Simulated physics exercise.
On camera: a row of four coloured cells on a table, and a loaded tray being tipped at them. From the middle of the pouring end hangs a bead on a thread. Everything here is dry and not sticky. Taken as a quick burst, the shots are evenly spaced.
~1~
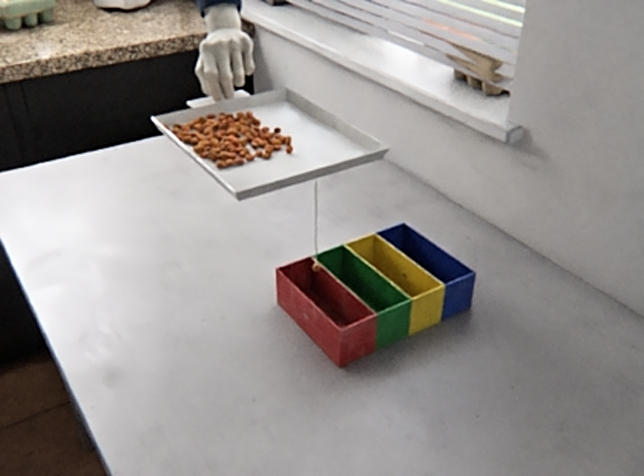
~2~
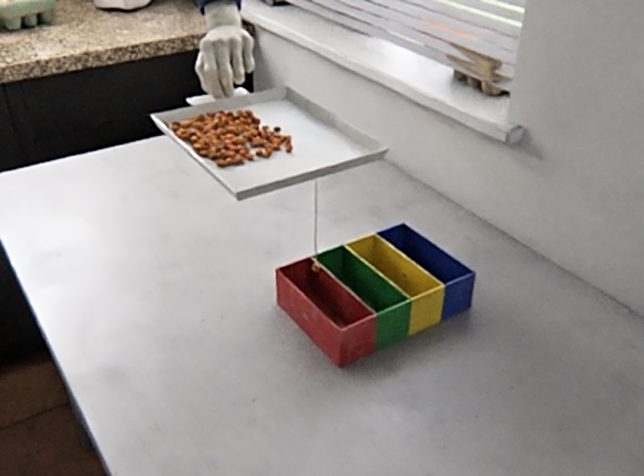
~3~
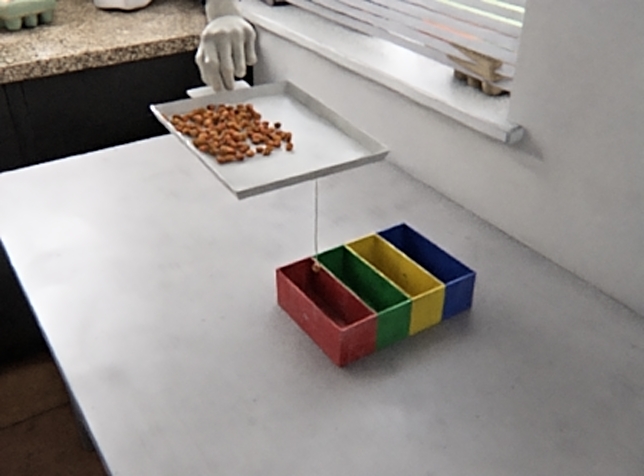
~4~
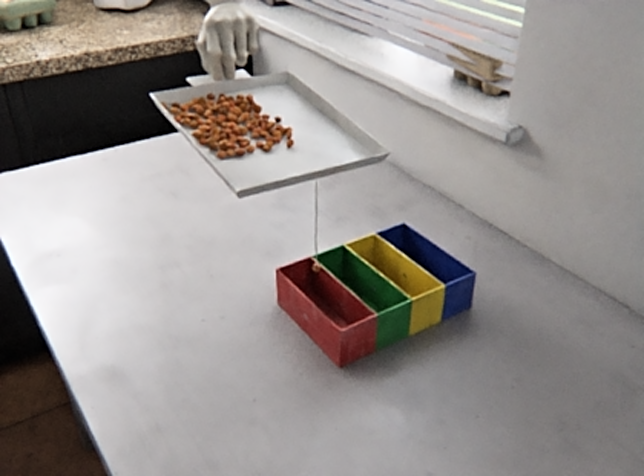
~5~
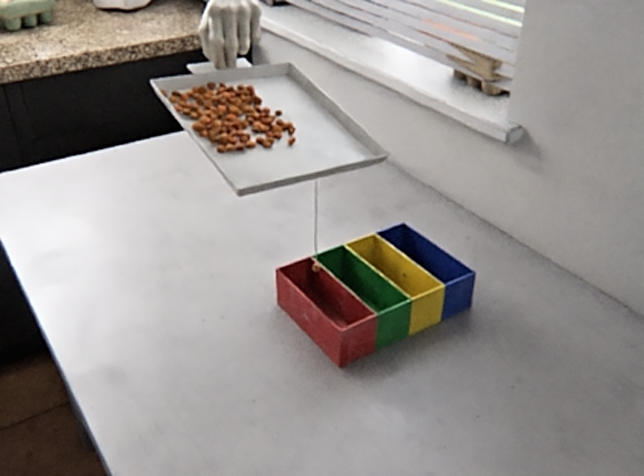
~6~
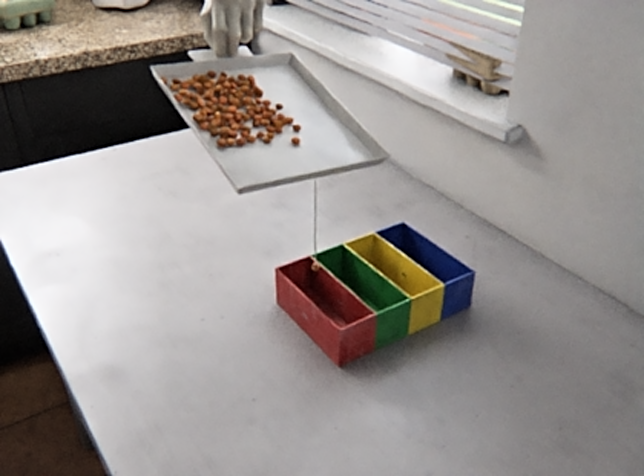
To begin with, a gloved-looking hand holds a white tray of small brown pieces level above red, green, yellow and blue cells on a table, a bead hanging beneath. The hand then raises the back of the tray, tilting it gradually toward its right front corner, and the pieces shift slightly.
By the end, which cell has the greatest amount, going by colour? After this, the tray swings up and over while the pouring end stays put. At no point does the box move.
By colour, yellow has the most.
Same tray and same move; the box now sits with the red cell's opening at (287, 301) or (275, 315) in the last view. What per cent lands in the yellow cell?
Roughly 30% on the first try and 20% on the second.
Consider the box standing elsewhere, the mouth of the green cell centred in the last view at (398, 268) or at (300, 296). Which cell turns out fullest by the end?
In the first try it is the green cell, in the second it is blue.
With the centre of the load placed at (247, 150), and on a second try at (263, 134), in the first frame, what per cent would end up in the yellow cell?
The first start yields 40 per cent, the second 40 per cent.
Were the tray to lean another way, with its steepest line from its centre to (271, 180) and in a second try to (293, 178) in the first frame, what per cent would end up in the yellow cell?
0 % then 0 %, roughly.
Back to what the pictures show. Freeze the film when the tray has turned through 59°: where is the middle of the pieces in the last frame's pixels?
Roughly (344, 174).
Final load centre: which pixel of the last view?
Somewhere around (381, 312) in the final view.
Soon, tray tipped steeply; most on the tray; about a quarter falling or outside the box.
A while on, tray tipped right over; a small part on the tray; about a third in the yellow cell; about a quarter in the green cell; about a quarter in the red cell; a stray few in the blue cell; about a quarter falling or outside the box.
Towards the end, tray tipped past a quarter turn; about half in the yellow cell; about a quarter in the green cell; about a quarter in the red cell; a stray few in the blue cell; a small part falling or outside the box.
Finally, tray tipped past a quarter turn; about half in the yellow cell; about a quarter in the green cell; about a quarter in the red cell; a stray few in the blue cell; a small part outside the box.
